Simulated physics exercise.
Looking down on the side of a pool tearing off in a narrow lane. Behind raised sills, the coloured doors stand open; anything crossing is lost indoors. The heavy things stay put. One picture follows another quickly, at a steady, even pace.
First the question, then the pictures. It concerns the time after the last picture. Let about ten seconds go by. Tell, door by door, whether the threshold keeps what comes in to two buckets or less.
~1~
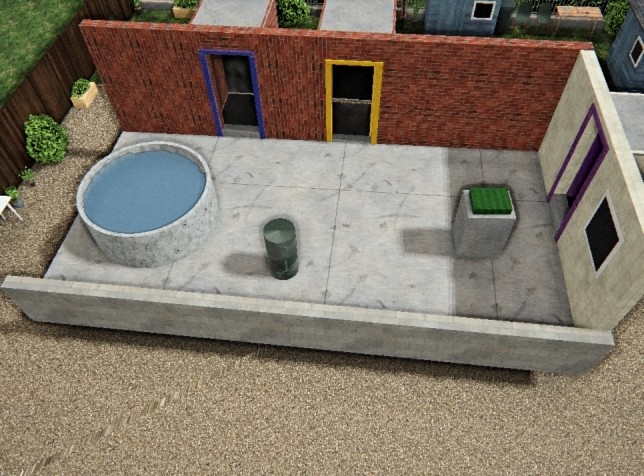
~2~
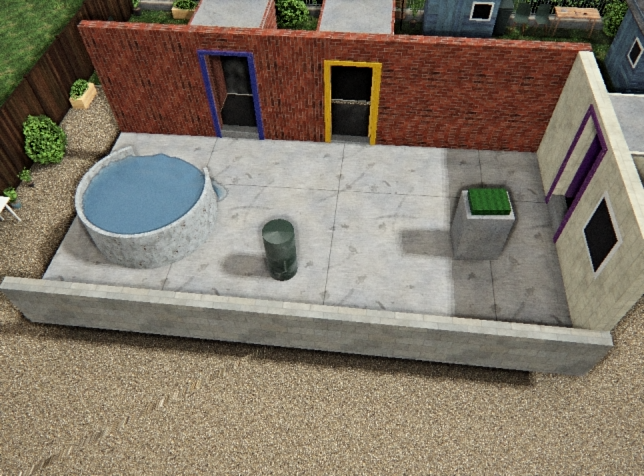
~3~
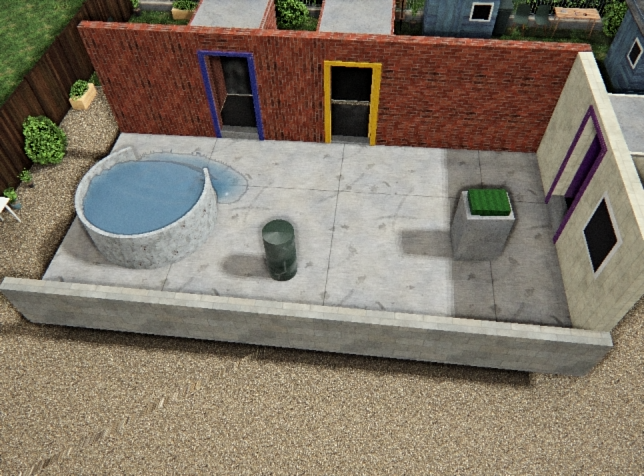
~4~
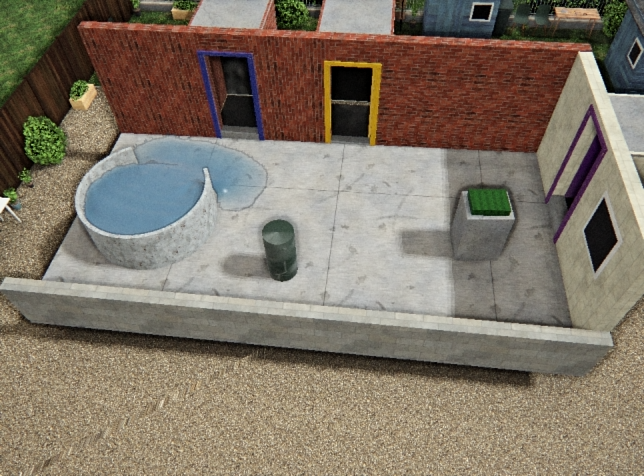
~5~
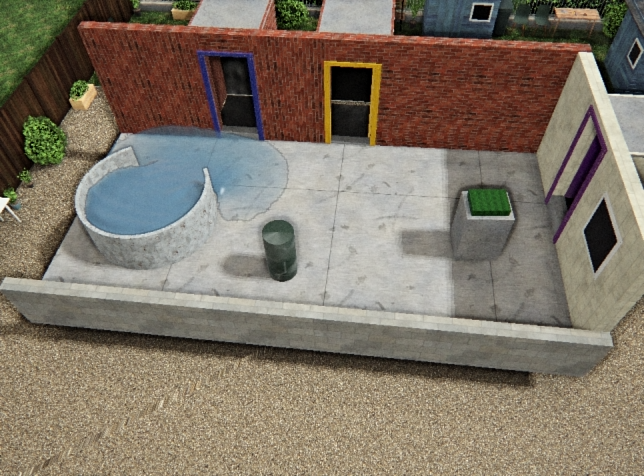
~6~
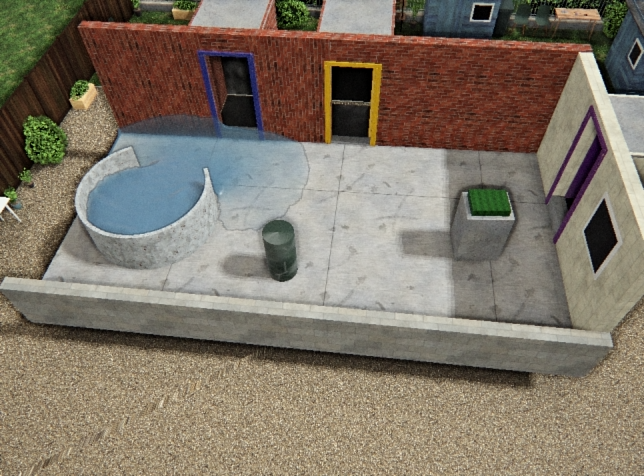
The blue door will count as flooded. The purple door will not count as flooded. The yellow door will count as flooded.
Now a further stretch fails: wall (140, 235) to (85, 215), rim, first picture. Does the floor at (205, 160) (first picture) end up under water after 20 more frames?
There: Dry.
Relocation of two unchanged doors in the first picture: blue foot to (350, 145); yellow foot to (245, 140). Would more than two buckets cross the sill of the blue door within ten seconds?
One by one: The blue one keeps below it.
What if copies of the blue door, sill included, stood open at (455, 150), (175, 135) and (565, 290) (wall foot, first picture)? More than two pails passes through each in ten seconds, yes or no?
Stays within it; exceeds it; stays within it.
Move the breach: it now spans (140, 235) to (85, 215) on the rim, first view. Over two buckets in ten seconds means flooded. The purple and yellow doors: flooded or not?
Purple remains within limit and yellow tops the threshold.
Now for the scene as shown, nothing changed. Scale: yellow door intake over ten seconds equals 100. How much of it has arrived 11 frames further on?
I'd put it at about 25 per cent.
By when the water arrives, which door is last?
Observed: The purple door.
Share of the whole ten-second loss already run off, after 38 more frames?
85 per cent.
A moment on, water covers 25 % of the floor; the blue door far over two buckets in, the purple door not reached, the yellow door under two buckets in.
Next, water covers 30 % of the floor; the blue door far over two buckets in, the purple door not reached, the yellow door under two buckets in.
Then, water covers 60 % of the floor; the blue door far over two buckets in, the purple door wet at the sill, nothing in, the yellow door over two buckets in.
Later, water covers 80 % of the floor; the blue door far over two buckets in, the purple door wet at the sill, nothing in, the yellow door over two buckets in.
In the end, water covers 95 % of the floor; the blue door far over two buckets in, the purple door wet at the sill, nothing in, the yellow door over two buckets in.
